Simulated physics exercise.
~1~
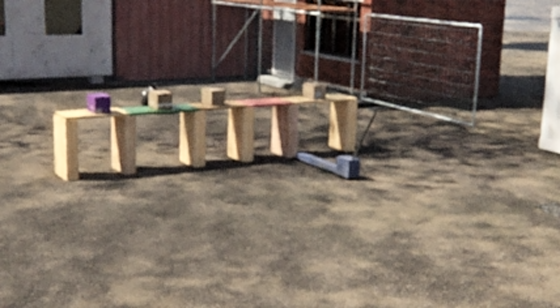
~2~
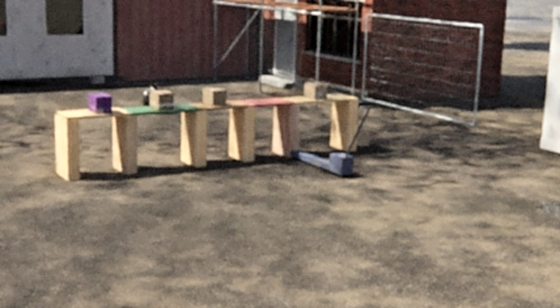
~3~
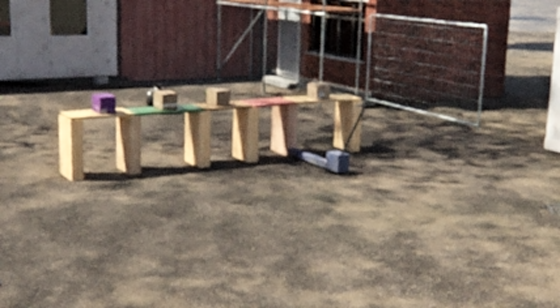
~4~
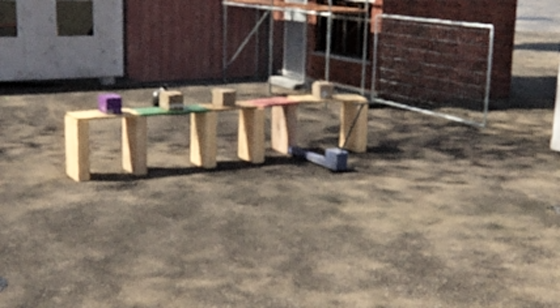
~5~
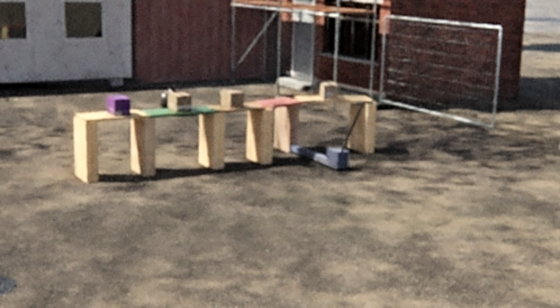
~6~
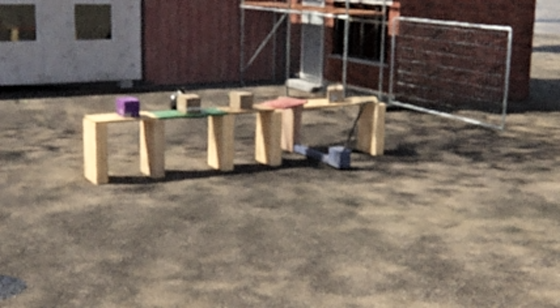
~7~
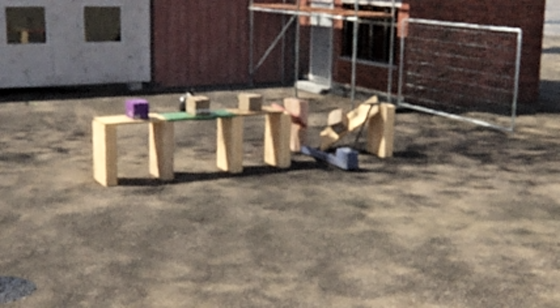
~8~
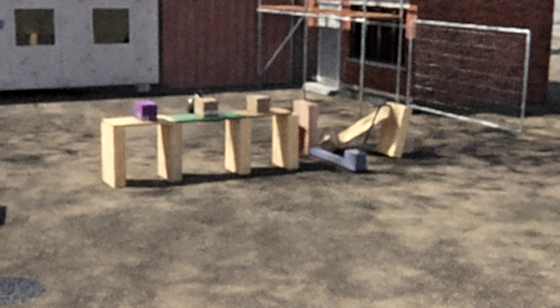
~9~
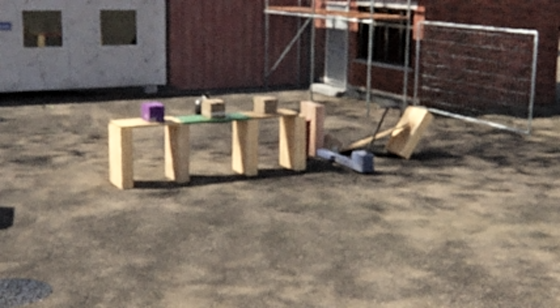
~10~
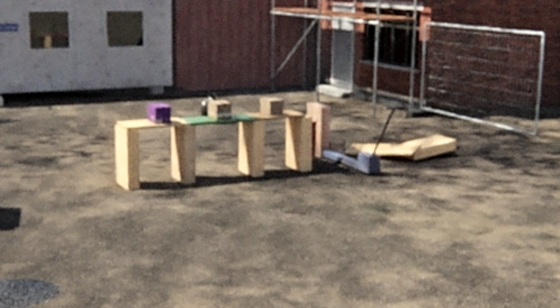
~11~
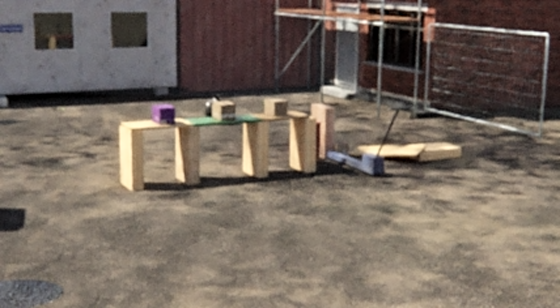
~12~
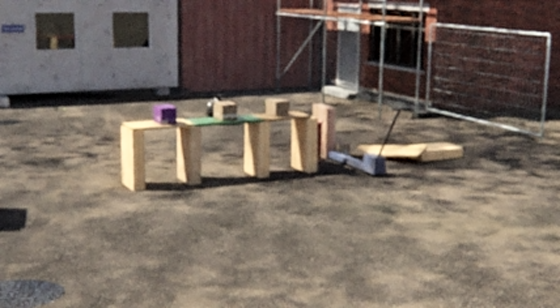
At first, a row of boards resting on upright timber slabs stands in a yard, carrying a purple carton and several brown ones, while a low blue jack slides left toward the foot of an upright near the right end. The red board and the board beside it then buckle and drop at that end, and a brown carton falls with them. The slab at the far right leans outward, topples to the right and lands flat on the ground. The left part stays standing, with the green board level and the purple carton still on top.
